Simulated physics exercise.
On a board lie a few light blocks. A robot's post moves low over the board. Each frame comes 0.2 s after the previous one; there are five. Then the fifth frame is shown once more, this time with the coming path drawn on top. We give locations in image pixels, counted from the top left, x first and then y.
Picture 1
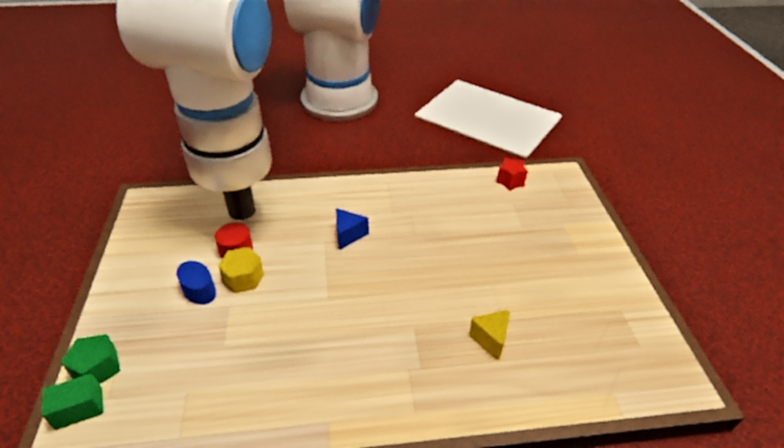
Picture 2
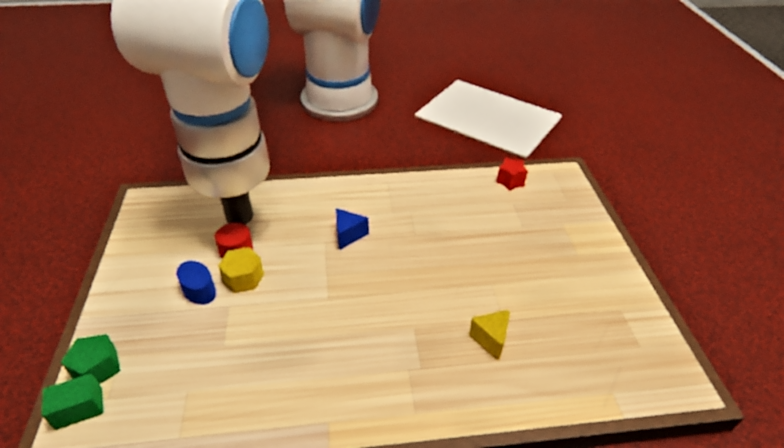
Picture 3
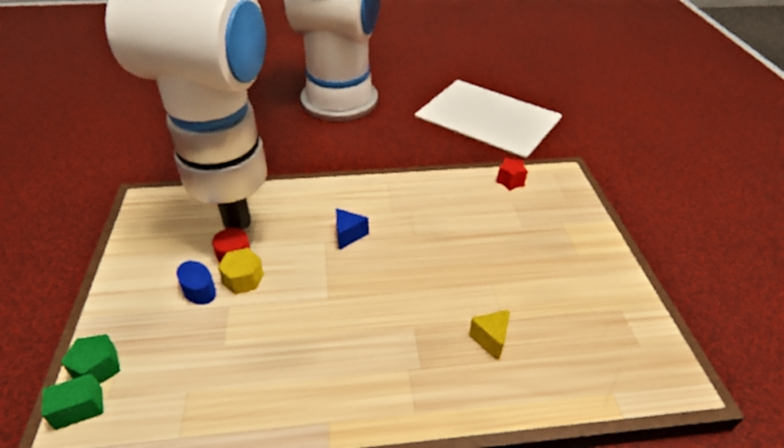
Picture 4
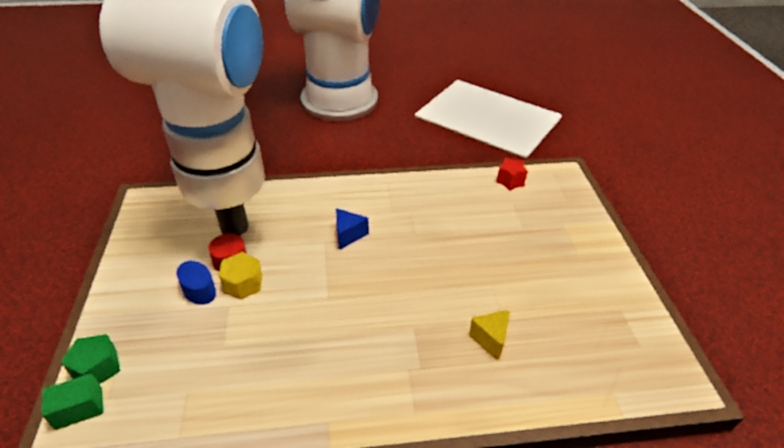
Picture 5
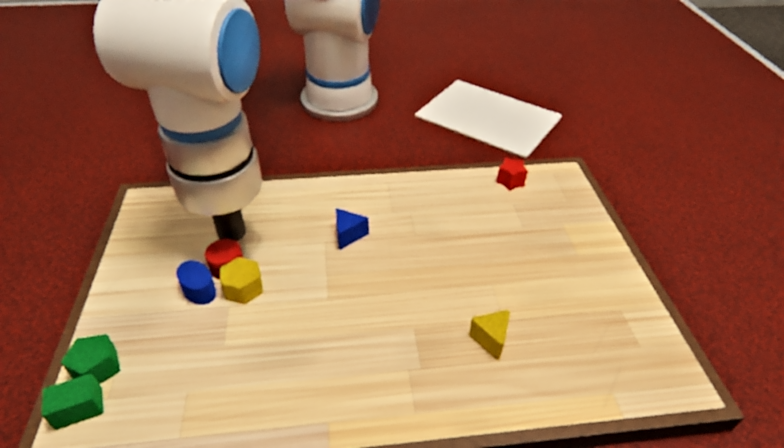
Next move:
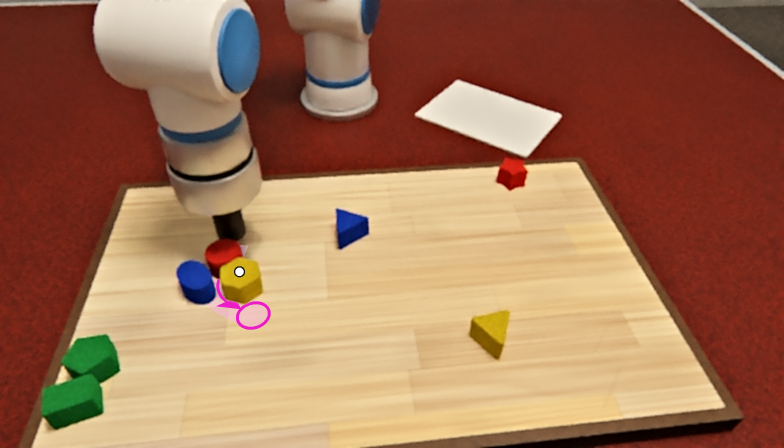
The footage shows a robot arm lowering its dark post toward a red circular block on a wooden board, then pushing it slightly down and left, as the neighbouring yellow six-sided block shifts slightly downward beside a still blue oval block.
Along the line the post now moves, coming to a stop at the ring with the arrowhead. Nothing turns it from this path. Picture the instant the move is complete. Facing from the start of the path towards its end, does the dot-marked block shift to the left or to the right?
Its shift is leftward.
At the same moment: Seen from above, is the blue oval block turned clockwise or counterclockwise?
It spins with the clock.
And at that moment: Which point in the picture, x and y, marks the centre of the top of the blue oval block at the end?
Most likely (168, 297).
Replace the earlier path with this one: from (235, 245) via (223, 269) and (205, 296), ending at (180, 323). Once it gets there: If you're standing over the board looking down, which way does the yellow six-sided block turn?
Viewed from above: Anti-clockwise.
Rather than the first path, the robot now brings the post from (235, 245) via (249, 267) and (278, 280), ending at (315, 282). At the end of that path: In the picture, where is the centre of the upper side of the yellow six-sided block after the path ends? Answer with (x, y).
It is going to be at (247, 290).
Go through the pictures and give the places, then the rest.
The first frame shows tip of the post (242, 211), middles of tops, blue oval block (193, 274), red circle (232, 233), yellow six-sided block (239, 261).
The second frame shows post (240, 217), nothing pushed.
The third frame shows post (237, 222), red circle (230, 239).
The fourth frame shows post (235, 228), red circle (226, 245), yellow six-sided block (239, 267).
The fifth frame shows post (232, 233), blue oval block (193, 274), red circle (223, 250), yellow six-sided block (240, 272).
The line goes from (235, 245) through (222, 271) and (223, 299) to (253, 315); the dot is on the yellow six-sided block.
What follows on the original path. One third of the way, post (219, 260); blue oval block (174, 293), turned 40° clockwise; red circle (209, 280); yellow six-sided block (245, 286), turned 35° anticlockwise.
Two thirds of the way, post (221, 288); blue oval block (168, 297), turned 50° clockwise; red circle (202, 310); yellow six-sided block (252, 290), turned 40° anticlockwise.
At the end, post (250, 304); blue oval block (168, 297), turned 50° clockwise; red circle (204, 313); yellow six-sided block (285, 303), turned 55° anticlockwise.
